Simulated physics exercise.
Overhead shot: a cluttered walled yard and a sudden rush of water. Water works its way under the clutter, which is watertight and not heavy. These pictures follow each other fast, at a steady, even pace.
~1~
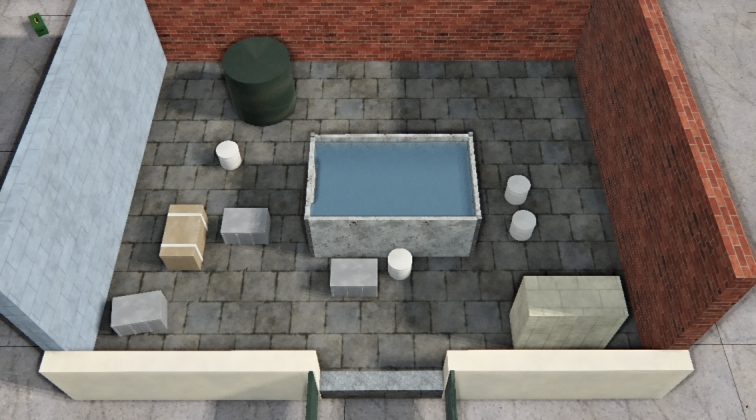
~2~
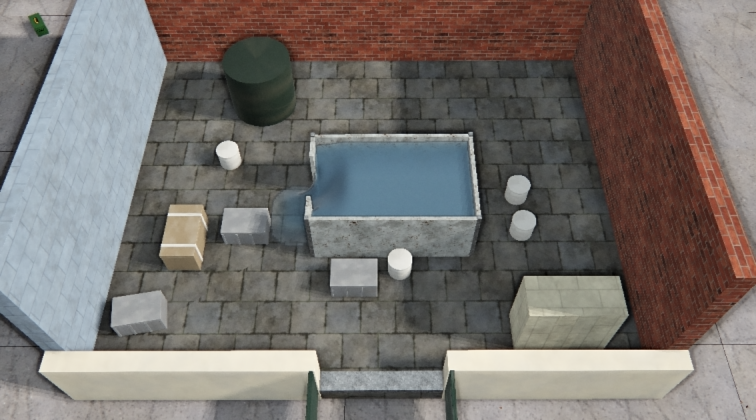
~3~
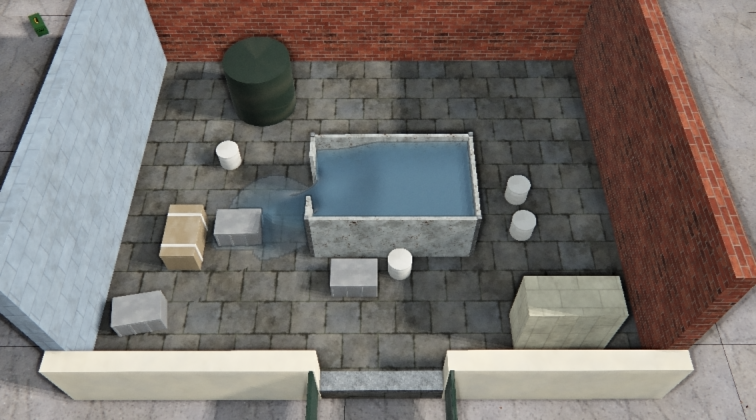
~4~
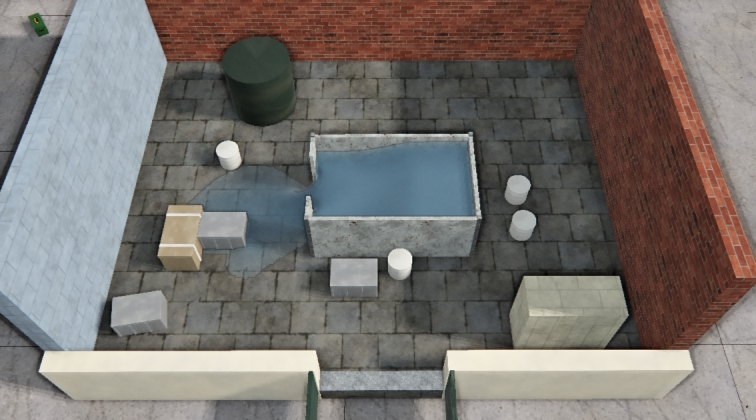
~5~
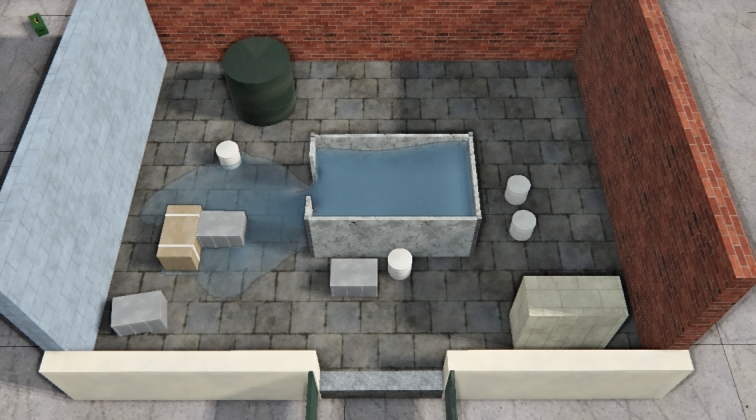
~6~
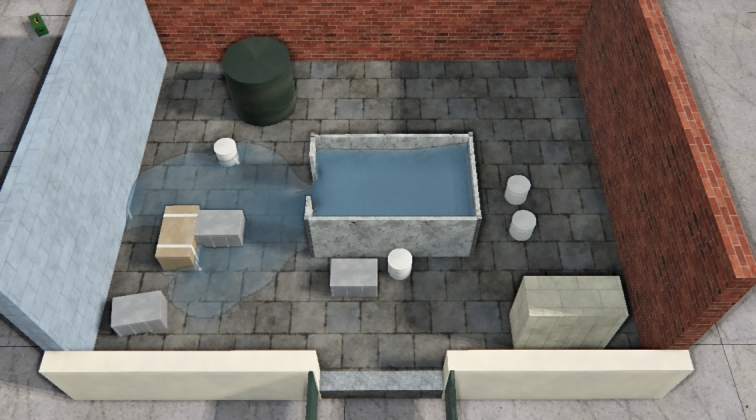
The video shows a walled yard with scattered blocks and white cylinders as water pours from a gap in a tank's left side, spreads across the paving, nudges a grey block against a tan crate, then shifts both slightly.
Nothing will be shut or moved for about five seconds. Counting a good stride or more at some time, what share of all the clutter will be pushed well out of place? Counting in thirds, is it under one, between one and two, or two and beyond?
In thirds: Two or beyond.
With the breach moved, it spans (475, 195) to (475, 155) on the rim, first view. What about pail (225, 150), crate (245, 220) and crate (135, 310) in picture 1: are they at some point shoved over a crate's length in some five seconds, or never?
Never got that far, never got that far, never got that far.
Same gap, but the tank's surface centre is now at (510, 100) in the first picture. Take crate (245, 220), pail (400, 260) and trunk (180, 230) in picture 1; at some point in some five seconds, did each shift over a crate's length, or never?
Well, in order they come out as moved that far, stayed within it and moved that far.
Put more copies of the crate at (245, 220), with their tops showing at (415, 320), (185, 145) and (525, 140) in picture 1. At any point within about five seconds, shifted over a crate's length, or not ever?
Taking them one at a time: Goes the distance; goes the distance; falls short.
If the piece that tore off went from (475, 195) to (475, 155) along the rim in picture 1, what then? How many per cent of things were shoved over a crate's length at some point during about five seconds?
Estimate: Close to 50 in a hundred.
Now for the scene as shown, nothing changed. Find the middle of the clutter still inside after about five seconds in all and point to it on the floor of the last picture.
Average floor point: Approx. (417, 244).
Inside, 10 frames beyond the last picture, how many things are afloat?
My count is 3.
A moment on, 3 of 8 are well off their spots; 1 afloat.
Next, 4 of 8 are well off their spots; 3 afloat.
Later, 4 of 8 are well off their spots; 4 afloat.
In the end, 6 of 8 are well off their spots, and 6 have been at some point; 4 afloat.
